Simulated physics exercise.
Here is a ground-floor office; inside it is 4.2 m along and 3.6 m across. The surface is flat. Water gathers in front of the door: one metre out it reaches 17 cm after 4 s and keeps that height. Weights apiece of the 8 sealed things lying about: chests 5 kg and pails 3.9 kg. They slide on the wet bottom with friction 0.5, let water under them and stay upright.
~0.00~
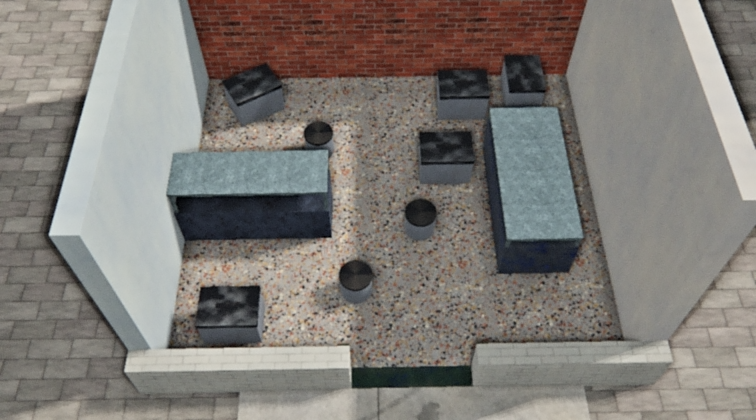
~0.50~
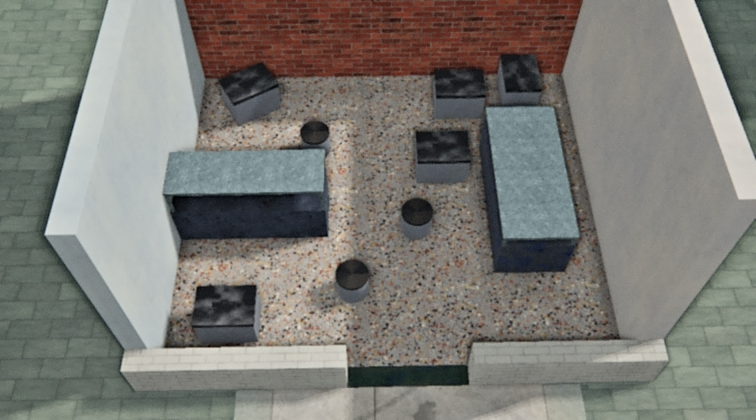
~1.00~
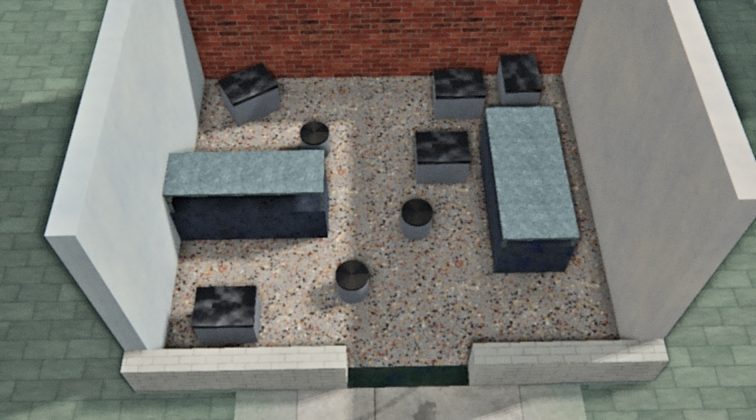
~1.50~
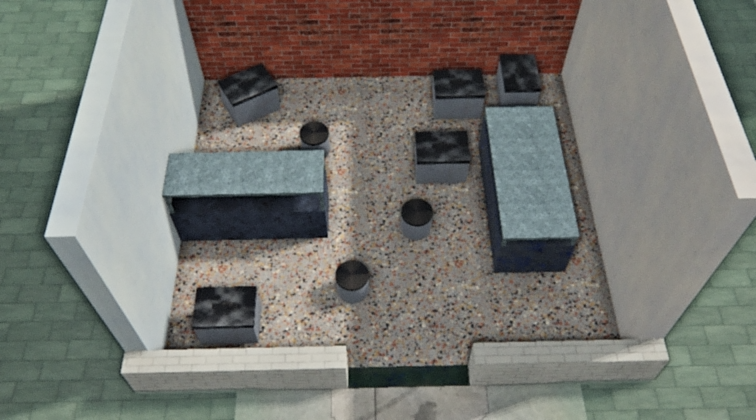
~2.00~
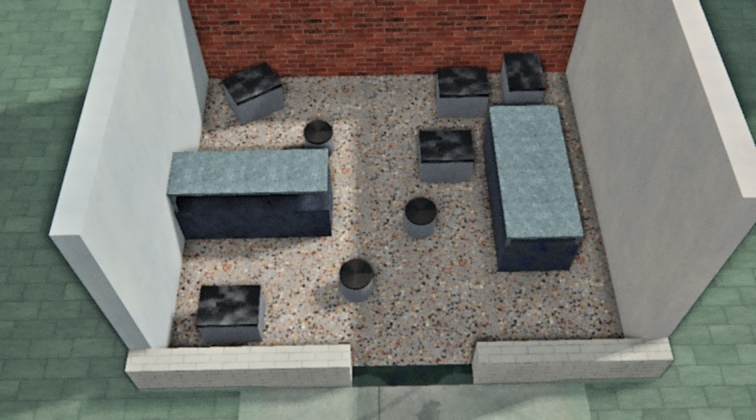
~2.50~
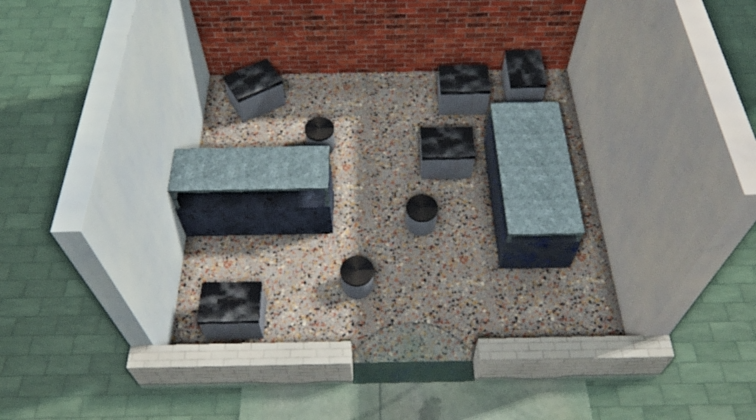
In a small walled room, water gathers outside the doorway and seeps just inside.
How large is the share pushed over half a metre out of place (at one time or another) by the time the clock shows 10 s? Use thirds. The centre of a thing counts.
Share: Two thirds or above.
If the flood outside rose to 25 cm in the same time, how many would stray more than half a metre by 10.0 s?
In that case 8 of them.
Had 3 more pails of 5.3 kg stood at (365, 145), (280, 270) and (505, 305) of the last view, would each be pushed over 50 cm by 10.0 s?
In turn: Past it, short of it, less.
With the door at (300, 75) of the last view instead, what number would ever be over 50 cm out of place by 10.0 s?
In that case 4 of them.
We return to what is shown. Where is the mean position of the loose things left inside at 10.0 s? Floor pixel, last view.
Around (349, 173).
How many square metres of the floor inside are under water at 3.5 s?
About 1.5 m2.
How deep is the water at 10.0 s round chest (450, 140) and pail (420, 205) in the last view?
Roughly 8 and 8 cm.
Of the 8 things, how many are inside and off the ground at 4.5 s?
0 of them.
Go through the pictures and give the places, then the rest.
In the first picture, a chest at (228, 305) rests on the ground; a chest at (252, 83) rests on the ground; 0.0 m2 under water; 0 of 8 have shifted.
In the second picture, a chest at (224, 305), on the bottom; a chest at (248, 82) rests on the ground; 0.0 m2 under water; 0 of 8 have shifted.
In the third picture, a chest at (224, 306), on the bottom; a chest at (248, 83) rests on the ground; water covers 0.0 m2; 0 of 8 have shifted.
In the fourth picture, a chest at (224, 306), on the bottom; a chest at (247, 83) rests on the ground; 0.0 m2 under water; 0 of 8 have shifted.
In the fifth picture, a chest at (228, 305) rests on the ground; a chest at (251, 82) rests on the ground; 0.0 m2 under water; 0 of 8 have shifted.
In the sixth picture, a chest at (230, 301) rests on the ground; a chest at (253, 79), on the bottom; 0.3 m2 under water; 0 of 8 have shifted.
After 3.5 s 0 of 8 are over 50 cm from their spots; 0 afloat.
After 4.5 s 0 of 8 are over 50 cm from their spots; 0 afloat.
After 7.0 s 3 of 8 are over 50 cm from their spots; 3 afloat.
After 10.0 s 7 of 8 are over 50 cm from their spots, and 7 have been at some point; 6 afloat.
